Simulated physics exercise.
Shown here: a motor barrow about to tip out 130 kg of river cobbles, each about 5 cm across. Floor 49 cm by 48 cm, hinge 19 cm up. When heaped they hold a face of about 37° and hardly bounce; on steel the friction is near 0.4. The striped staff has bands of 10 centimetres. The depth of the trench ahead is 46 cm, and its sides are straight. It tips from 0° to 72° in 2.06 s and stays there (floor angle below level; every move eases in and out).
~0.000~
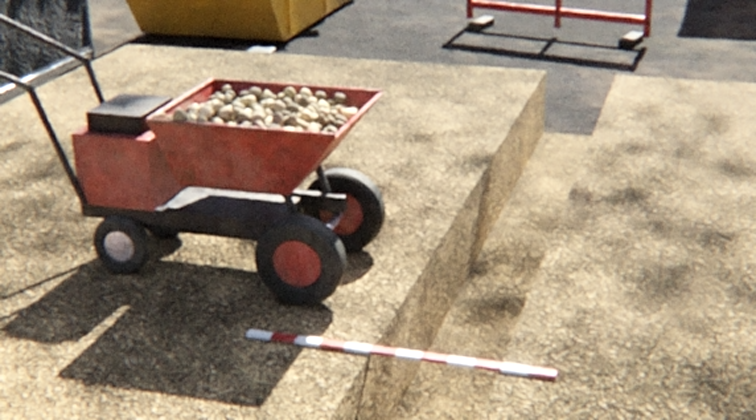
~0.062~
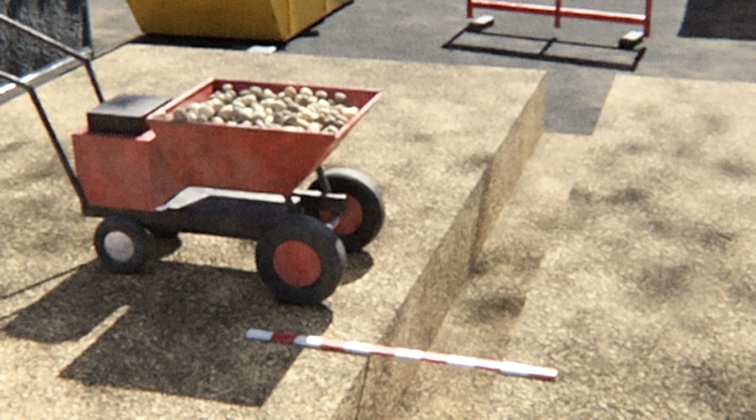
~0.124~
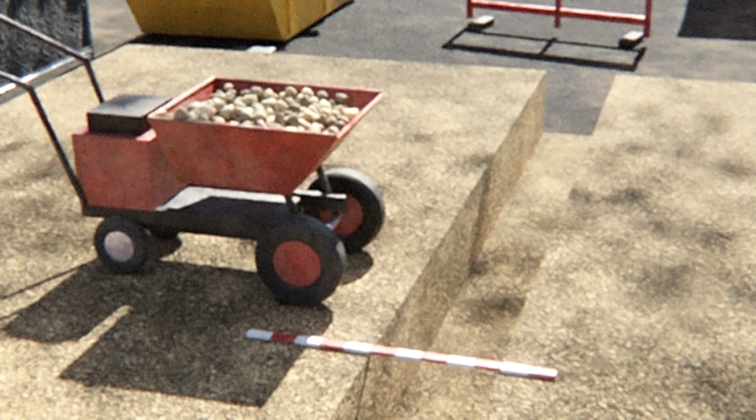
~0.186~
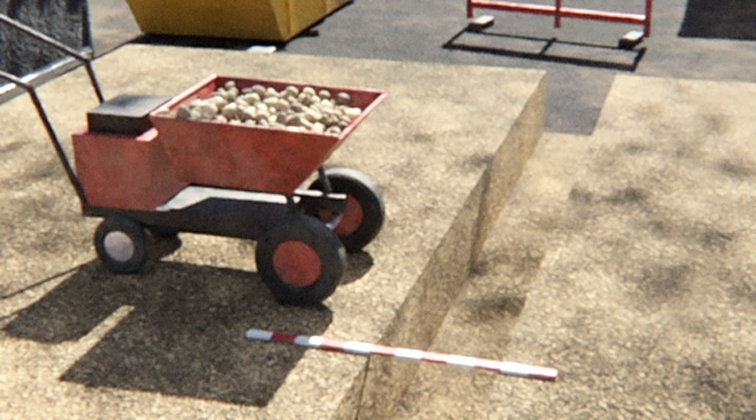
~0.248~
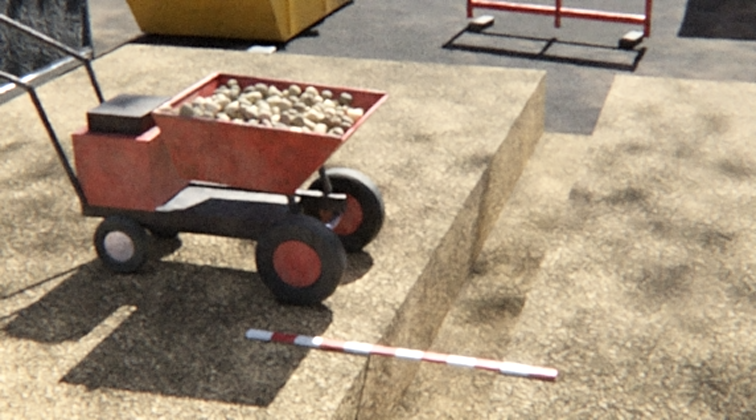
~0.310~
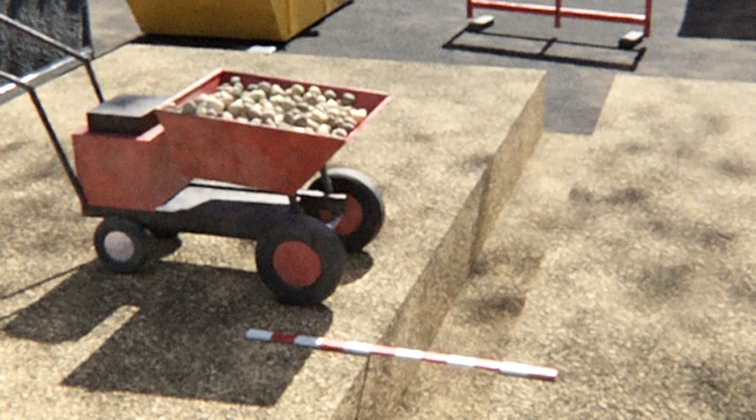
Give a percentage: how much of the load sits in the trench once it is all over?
92 %.
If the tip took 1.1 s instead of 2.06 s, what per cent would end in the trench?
Close to 80 percent, then.
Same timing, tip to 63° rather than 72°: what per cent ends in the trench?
The trench would hold about 90% of it.
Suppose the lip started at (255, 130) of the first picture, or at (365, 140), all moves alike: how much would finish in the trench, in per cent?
Estimates: 90 % then 65 %.
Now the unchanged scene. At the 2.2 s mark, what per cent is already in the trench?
Approx. 55 % of the load.
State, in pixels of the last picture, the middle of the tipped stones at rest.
Their middle lands near (489, 374).
After 1.5 s the floor is at 61°; 97 % in the skip, 3 % in the trench; the foremost stones are at (487, 281).
After 2.2 s the floor is at 72°; 39 % in the skip, 56 % in the trench, 5 % past the trench; the foremost stones are at (608, 302).
After 2.5 s the floor is at 72°; 14 % in the skip, 78 % in the trench, 8 % past the trench; the foremost stones are at (635, 309).
After 4.5 s the floor is at 72°; 0 % in the skip, 92 % in the trench, 8 % past the trench; the foremost stones are at (637, 306).
